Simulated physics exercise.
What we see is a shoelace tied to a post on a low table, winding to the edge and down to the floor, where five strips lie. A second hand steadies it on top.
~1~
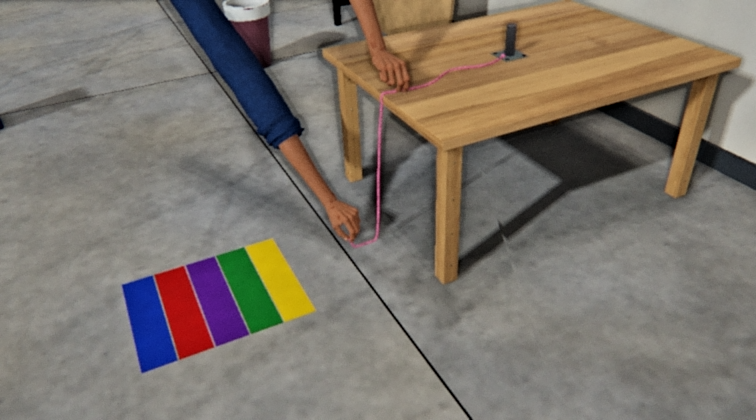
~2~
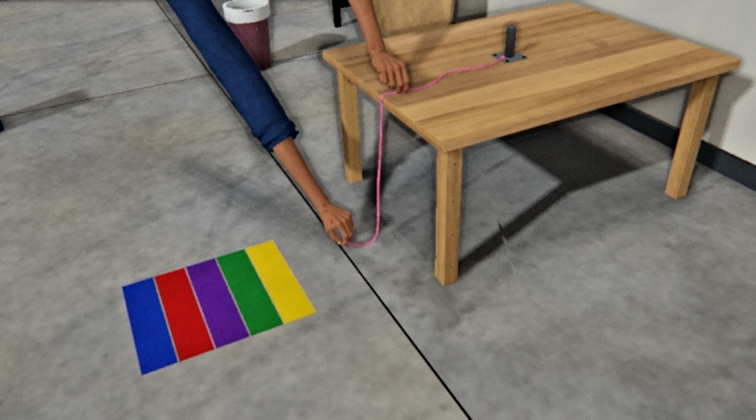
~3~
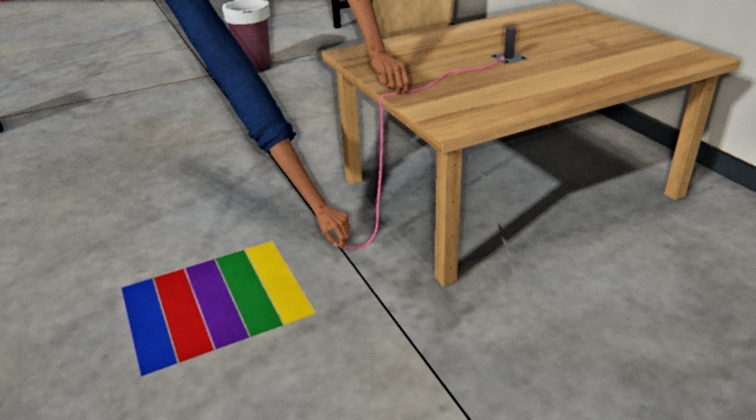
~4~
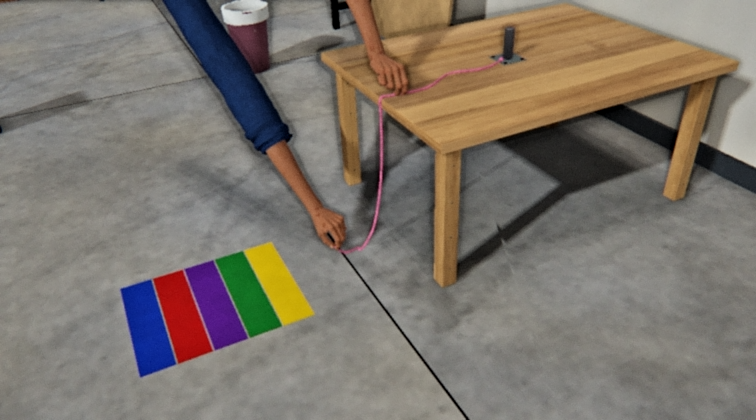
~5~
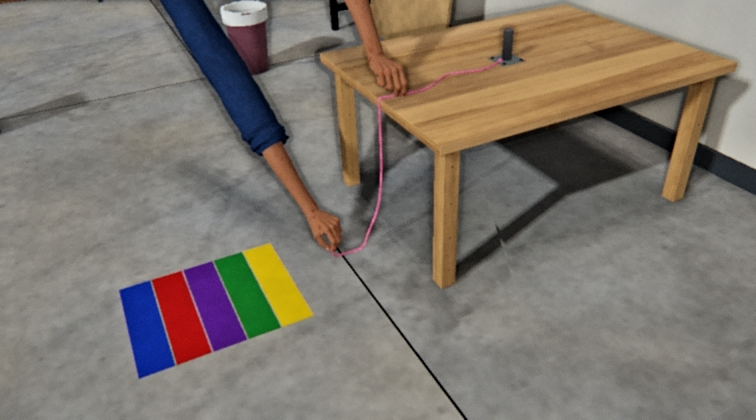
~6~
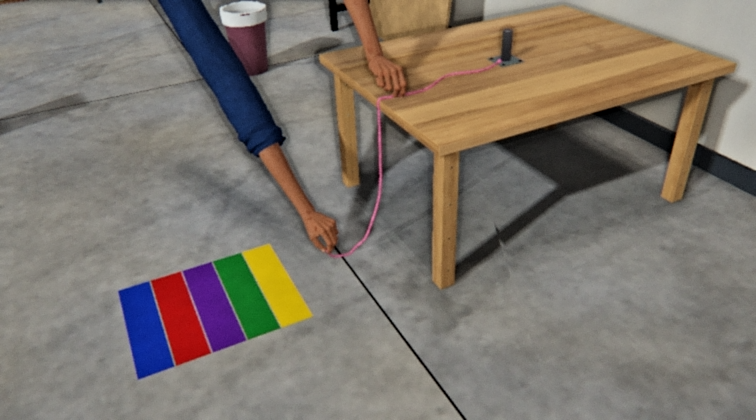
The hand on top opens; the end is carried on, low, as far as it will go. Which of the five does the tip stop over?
The end stops over the green strip.
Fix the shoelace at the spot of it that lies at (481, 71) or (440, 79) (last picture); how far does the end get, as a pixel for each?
Try by try, around (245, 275) and (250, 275).
Soon after, end near (294, 262); short of the strips.
After that, end near (263, 272); over yellow.
At the stop, end near (245, 278); over green. It gets as far as the green strip.
